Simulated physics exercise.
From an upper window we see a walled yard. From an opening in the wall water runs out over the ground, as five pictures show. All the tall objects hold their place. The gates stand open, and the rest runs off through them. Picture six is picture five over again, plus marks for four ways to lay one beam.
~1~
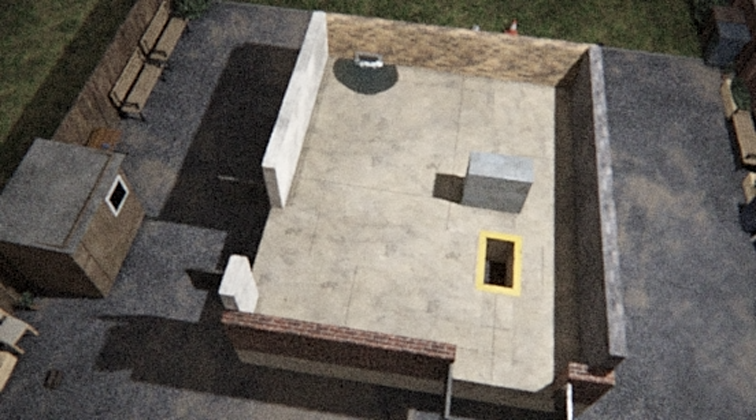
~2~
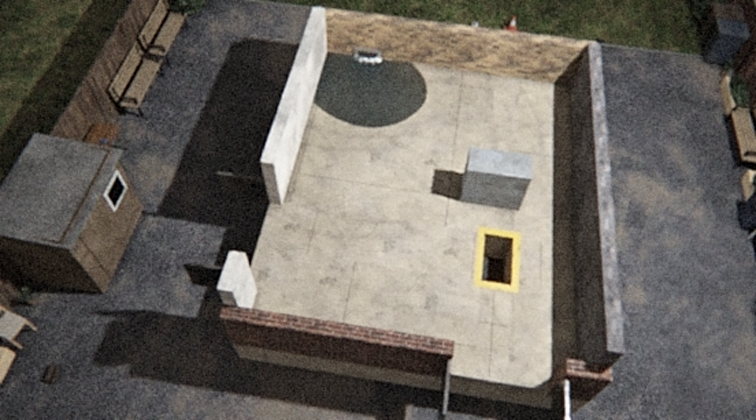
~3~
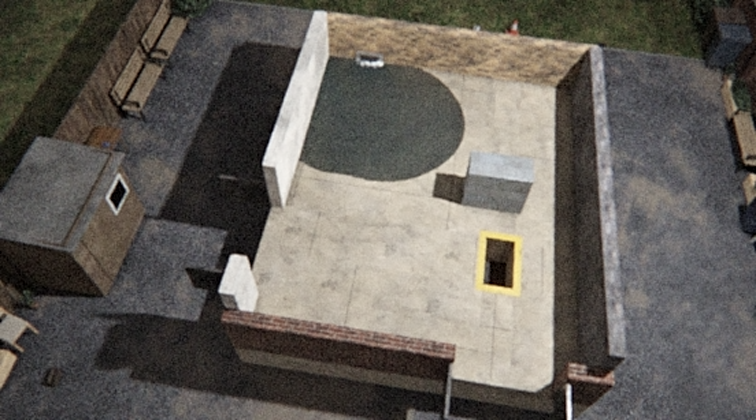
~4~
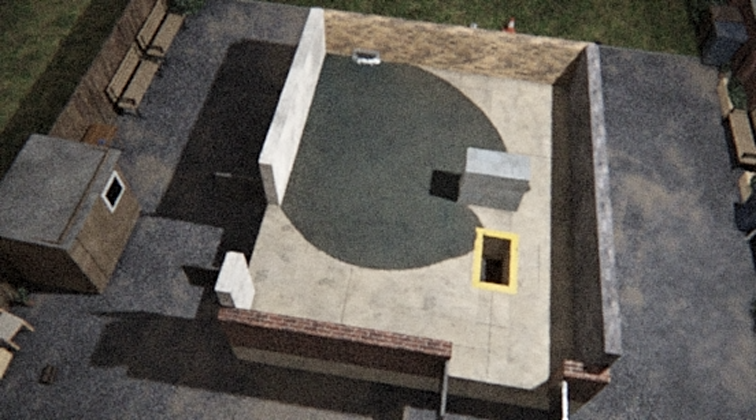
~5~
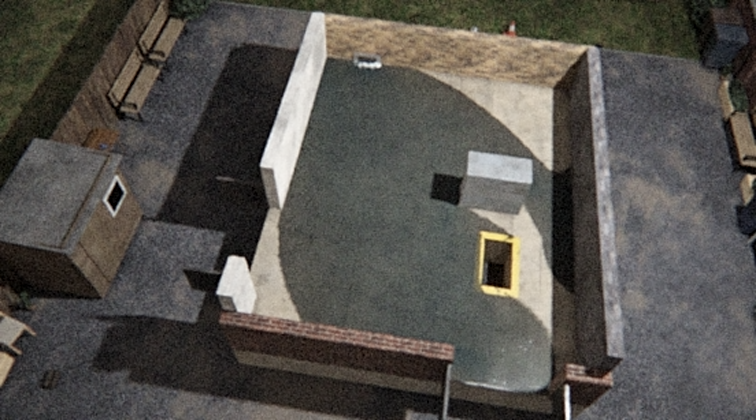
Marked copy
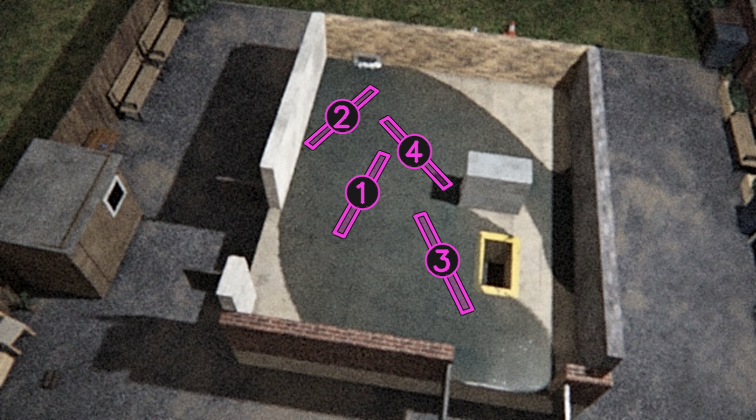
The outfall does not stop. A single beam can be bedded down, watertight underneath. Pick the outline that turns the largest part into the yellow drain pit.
3 beats the others.
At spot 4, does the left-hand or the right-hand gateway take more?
More leaves on the right.
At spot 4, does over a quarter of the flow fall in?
No, it does not.
On the marked copy, 1 from (339, 234) to (384, 154); 2 from (309, 145) to (373, 89); 3 from (419, 214) to (467, 311); 4 from (384, 119) to (447, 186).
With 1, about 12 % of the stream runs into the yellow drain pit, about 88 % out by the gates.
With 2, about 13 % of the stream runs into the yellow drain pit, about 87 % out by the gates.
With 3, about 21 % of the stream runs into the yellow drain pit, about 79 % out by the gates.
With 4, about 13 % of the stream runs into the yellow drain pit, about 87 % out by the gates.
